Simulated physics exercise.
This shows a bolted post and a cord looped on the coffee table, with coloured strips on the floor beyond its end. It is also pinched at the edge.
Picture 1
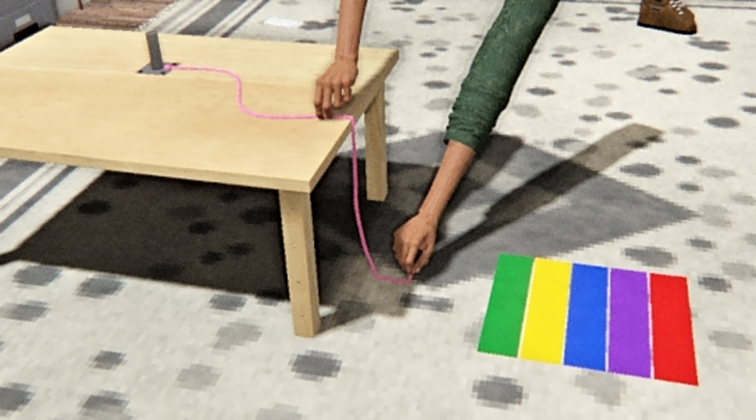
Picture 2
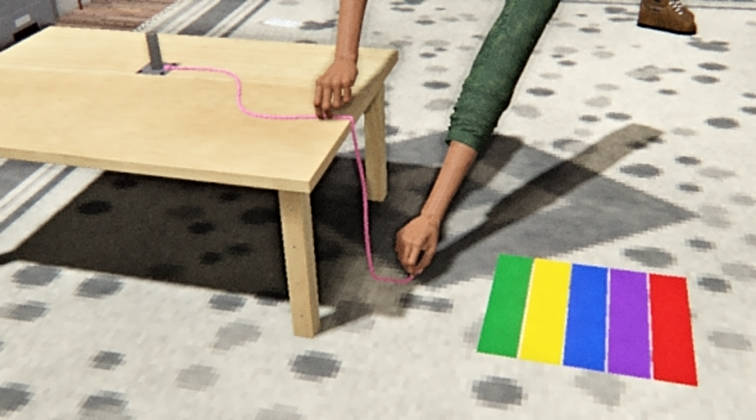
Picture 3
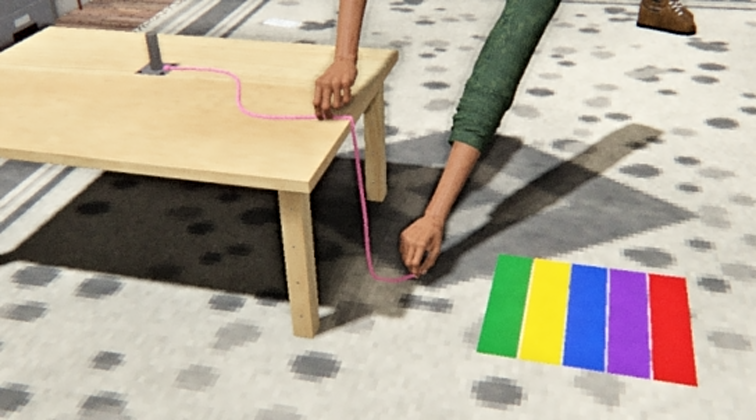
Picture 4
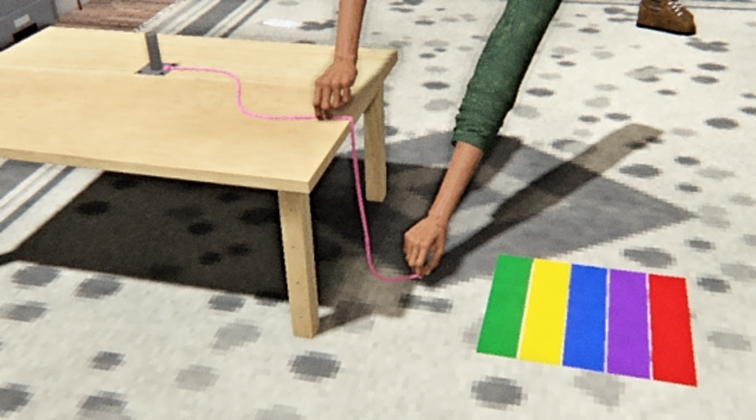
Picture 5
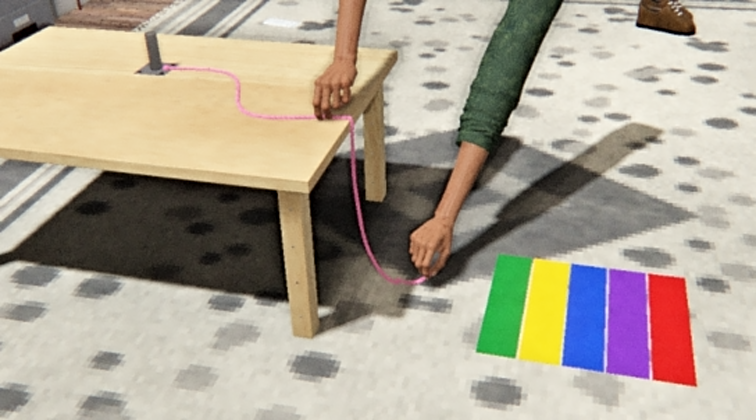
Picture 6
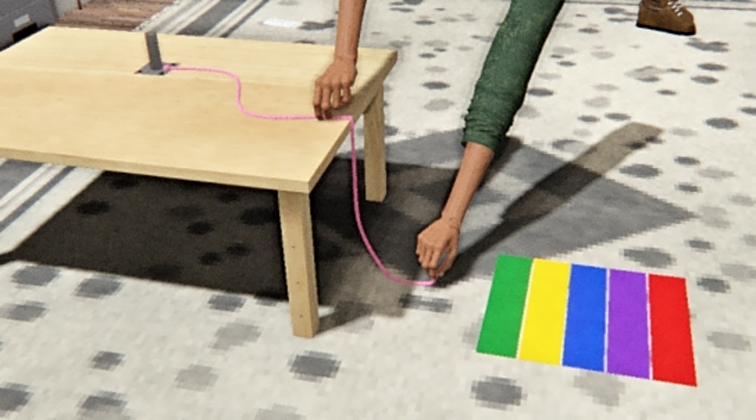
At the start, a pink cord runs from a small grey post across a wooden table, one hand pinching it at the edge while another holds its hanging end near the floor. The lower hand then draws the end slightly rightward, nearer the coloured strips, while the upper hand stays put.
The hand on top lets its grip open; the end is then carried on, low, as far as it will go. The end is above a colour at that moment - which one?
The blue one.
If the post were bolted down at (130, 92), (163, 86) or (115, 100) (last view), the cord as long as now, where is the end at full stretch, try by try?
Roughly (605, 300), (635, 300) and (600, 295).
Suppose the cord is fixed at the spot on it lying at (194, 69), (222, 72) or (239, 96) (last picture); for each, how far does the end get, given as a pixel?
Going through the three tries, you get (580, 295), (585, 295) and (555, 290).
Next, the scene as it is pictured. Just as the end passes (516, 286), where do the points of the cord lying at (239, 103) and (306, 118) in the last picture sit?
In order: (278, 98) and (348, 119).
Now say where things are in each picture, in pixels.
The first frame shows end (413, 271); green (501, 335); yellow (543, 341); blue (586, 347); purple (629, 354); red (674, 361).
The second frame shows end (416, 272); cord through (200, 69) (240, 88) (264, 117) (349, 120) (365, 194) (371, 266).
The third frame shows end (420, 273).
The fourth frame shows end (424, 273); cord through (199, 70) (239, 88) (263, 117) (348, 120) (360, 195) (371, 267).
The fifth frame shows end (430, 274).
The sixth frame shows end (437, 275); cord through (199, 70) (239, 88) (263, 117) (348, 120) (356, 194) (380, 265).
Early on, end near (515, 286); over green.
Midway, end near (559, 292); over yellow.
At the end of the slack, end near (586, 295); over blue. It halts on the blue strip.
